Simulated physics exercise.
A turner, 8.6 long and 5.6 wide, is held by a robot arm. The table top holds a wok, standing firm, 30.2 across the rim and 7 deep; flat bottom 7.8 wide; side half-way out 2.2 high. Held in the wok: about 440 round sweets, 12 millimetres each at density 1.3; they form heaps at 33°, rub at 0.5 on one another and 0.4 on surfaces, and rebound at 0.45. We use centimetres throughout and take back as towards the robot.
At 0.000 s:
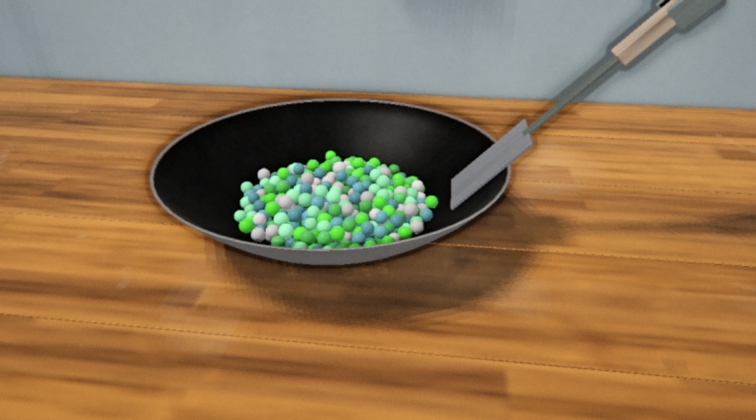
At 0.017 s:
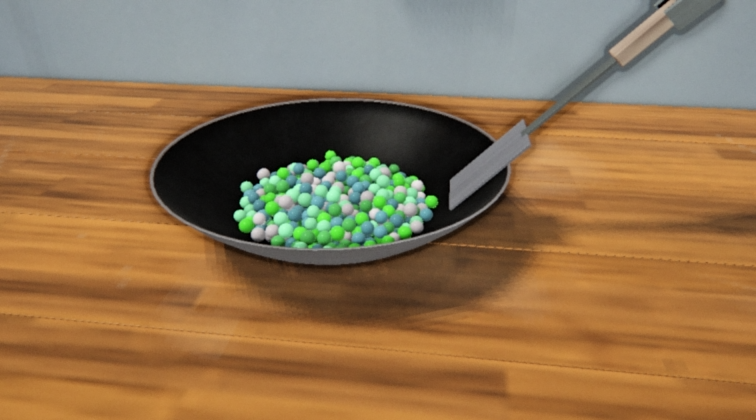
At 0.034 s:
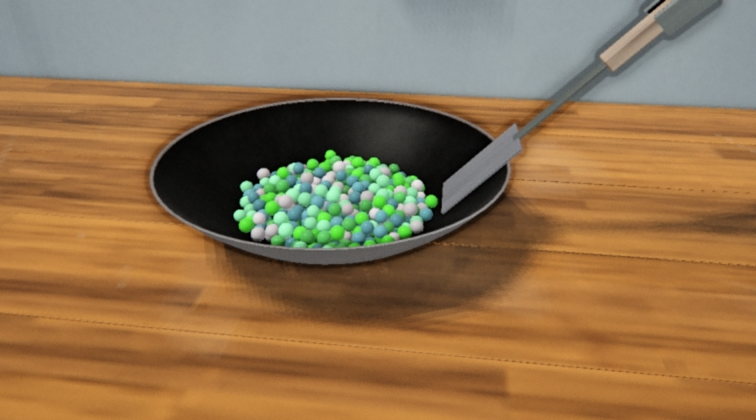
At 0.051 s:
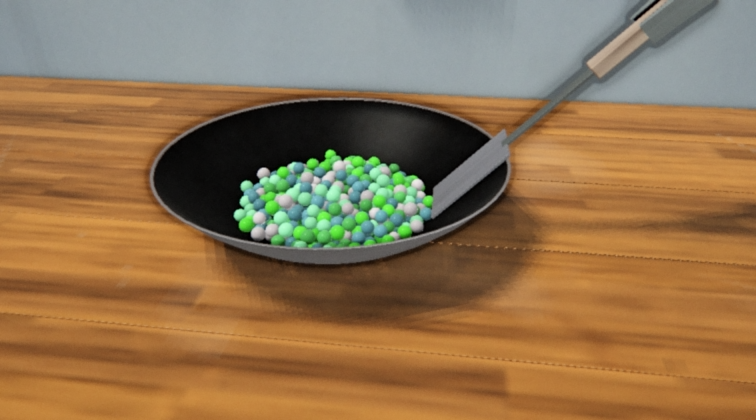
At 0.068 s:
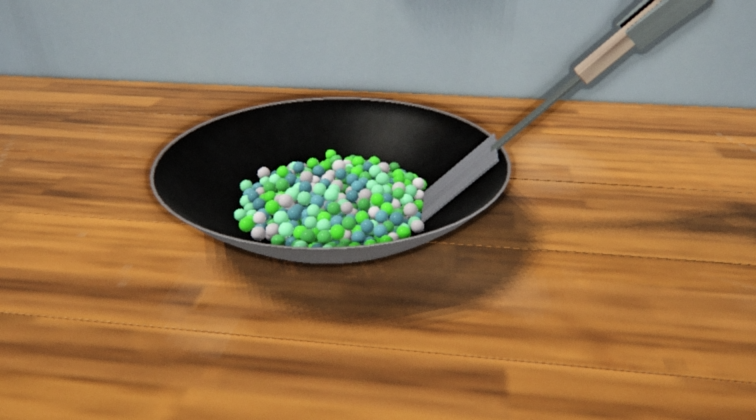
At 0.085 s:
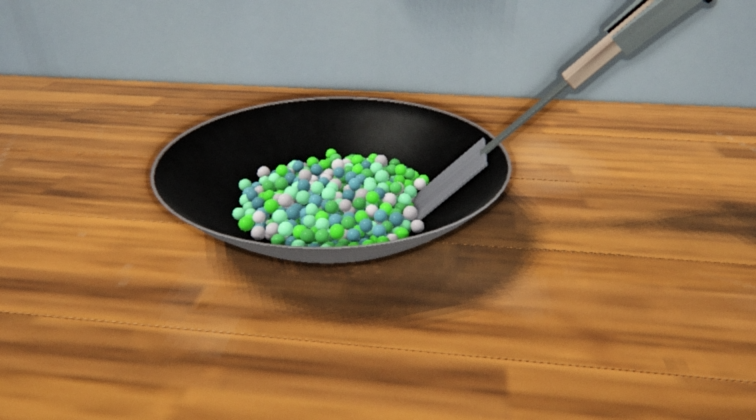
A black wok with a grey rim sits on a wooden tabletop before a plain blue-grey wall, seen from slightly above. It holds a heap of small round sweets in bright green, mint, slate blue and pale pinkish grey, with a grey turner angled in from the upper right. The turner slides slowly left and slightly down into the heap's right edge, nudging a few sweets inward, while the wok and camera stay still.
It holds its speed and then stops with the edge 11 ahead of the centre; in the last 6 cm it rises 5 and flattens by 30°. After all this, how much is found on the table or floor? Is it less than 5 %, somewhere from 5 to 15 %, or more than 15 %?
It is from 5 to 15 %.
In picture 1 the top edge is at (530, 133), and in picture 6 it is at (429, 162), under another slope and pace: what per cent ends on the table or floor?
I'd put it at roughly 30 per cent.
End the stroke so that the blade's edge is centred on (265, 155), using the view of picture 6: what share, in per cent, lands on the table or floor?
My guess is roughly 0 percent.
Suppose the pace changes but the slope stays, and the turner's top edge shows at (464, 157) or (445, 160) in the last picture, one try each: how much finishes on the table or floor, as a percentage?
First try around 20 %, second try around 25 %.
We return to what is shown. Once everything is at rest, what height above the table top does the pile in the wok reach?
About 7.0 cm.
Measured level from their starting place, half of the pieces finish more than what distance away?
It comes to some 3 cm.
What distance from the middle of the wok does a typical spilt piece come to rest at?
Looks like roughly 28 centimetres to me.
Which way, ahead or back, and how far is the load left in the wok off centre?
Some 3.5 cm ahead.
After 0.22 s, sloping 47°, highest piece 5 above the table; 442 in the wok.
After 0.35 s, sloping 39°, highest piece 7 above the table; 442 in the wok.
After 0.62 s, sloping 17°, highest piece 10 above the table; 399 in the wok, 24 on the table or floor, 19 on the blade or in flight.
After 1.67 s, sloping 17°, highest piece 7 above the table; 399 in the wok, 43 on the table or floor.
In the end, 399 in the wok, 43 on the table or floor. That is 10 % on the table or floor.
